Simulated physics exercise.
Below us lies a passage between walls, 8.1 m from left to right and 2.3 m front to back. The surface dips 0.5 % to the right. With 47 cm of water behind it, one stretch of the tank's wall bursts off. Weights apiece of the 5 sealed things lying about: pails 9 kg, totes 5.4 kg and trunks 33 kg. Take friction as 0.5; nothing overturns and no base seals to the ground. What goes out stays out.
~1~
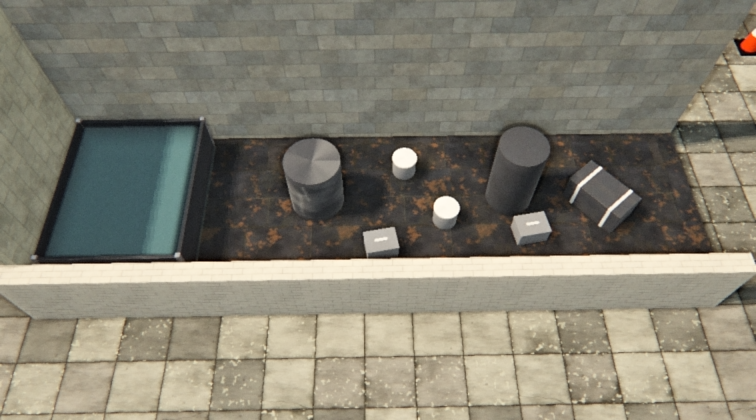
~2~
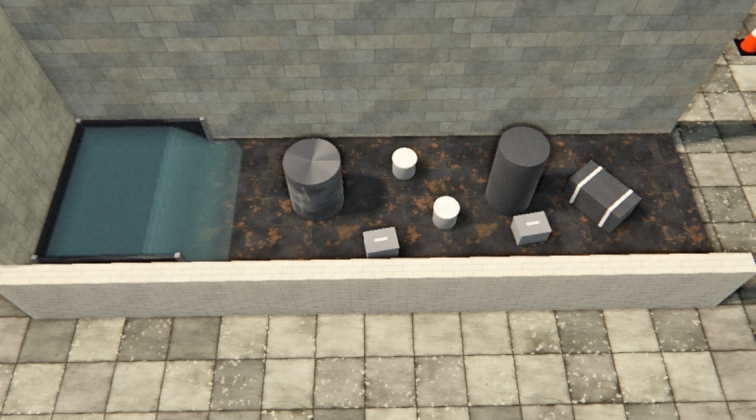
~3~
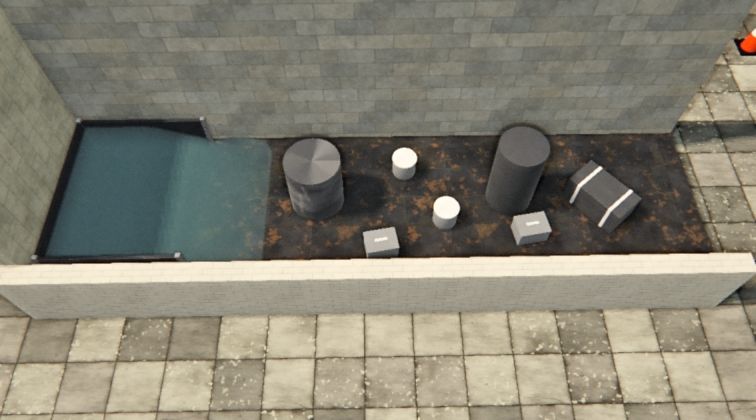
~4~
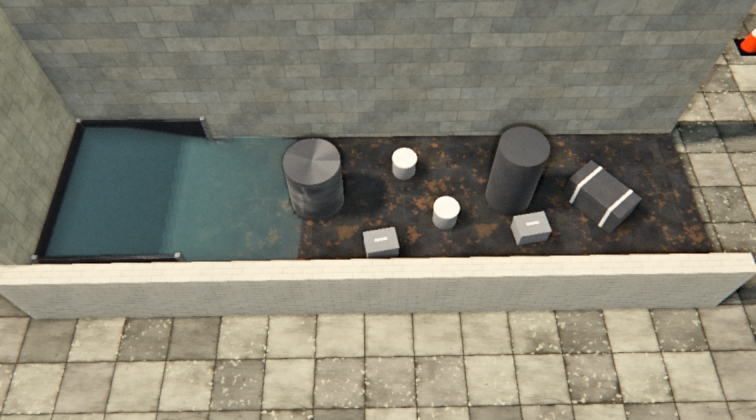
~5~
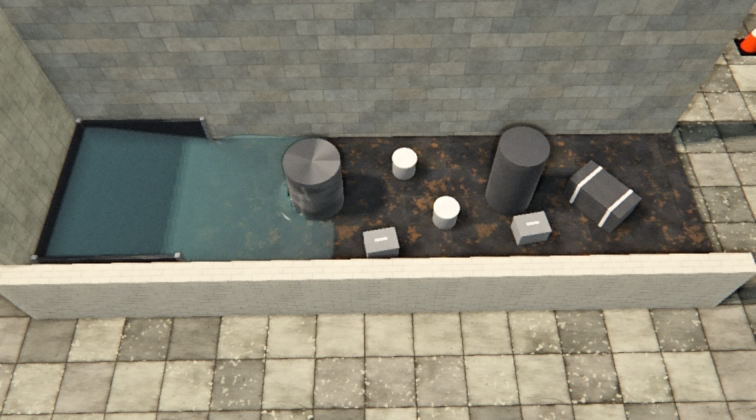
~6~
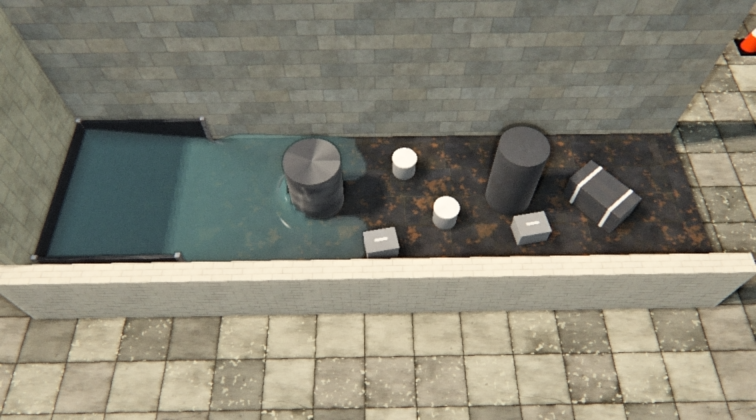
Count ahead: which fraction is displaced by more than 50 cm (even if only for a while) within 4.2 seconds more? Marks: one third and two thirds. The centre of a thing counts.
Share: Two thirds or above.
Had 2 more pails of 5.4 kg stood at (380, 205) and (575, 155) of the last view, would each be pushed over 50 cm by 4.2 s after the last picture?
In turn: Past it, over.
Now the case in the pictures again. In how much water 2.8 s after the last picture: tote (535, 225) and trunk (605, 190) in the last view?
About 9 and 6 cm.
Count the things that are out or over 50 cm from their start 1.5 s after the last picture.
2 of them.
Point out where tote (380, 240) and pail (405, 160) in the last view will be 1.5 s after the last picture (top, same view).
Near (547, 238) and (442, 178).
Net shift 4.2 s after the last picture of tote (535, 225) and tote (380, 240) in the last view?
In turn: Washed out, gone out.
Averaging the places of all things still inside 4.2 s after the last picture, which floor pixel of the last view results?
At about (629, 187).
Then, 0.4 s after the last picture 0 of 5 are over 50 cm from their spots; 0 afloat.
Then, 1.5 s after the last picture 2 of 5 are over 50 cm from their spots; 1 afloat.
Then, 2.8 s after the last picture 5 of 5 are over 50 cm from their spots; 1 afloat.
Then, 4.2 s after the last picture 5 of 5 are over 50 cm from their spots, and 5 have been at some point; 0 afloat.
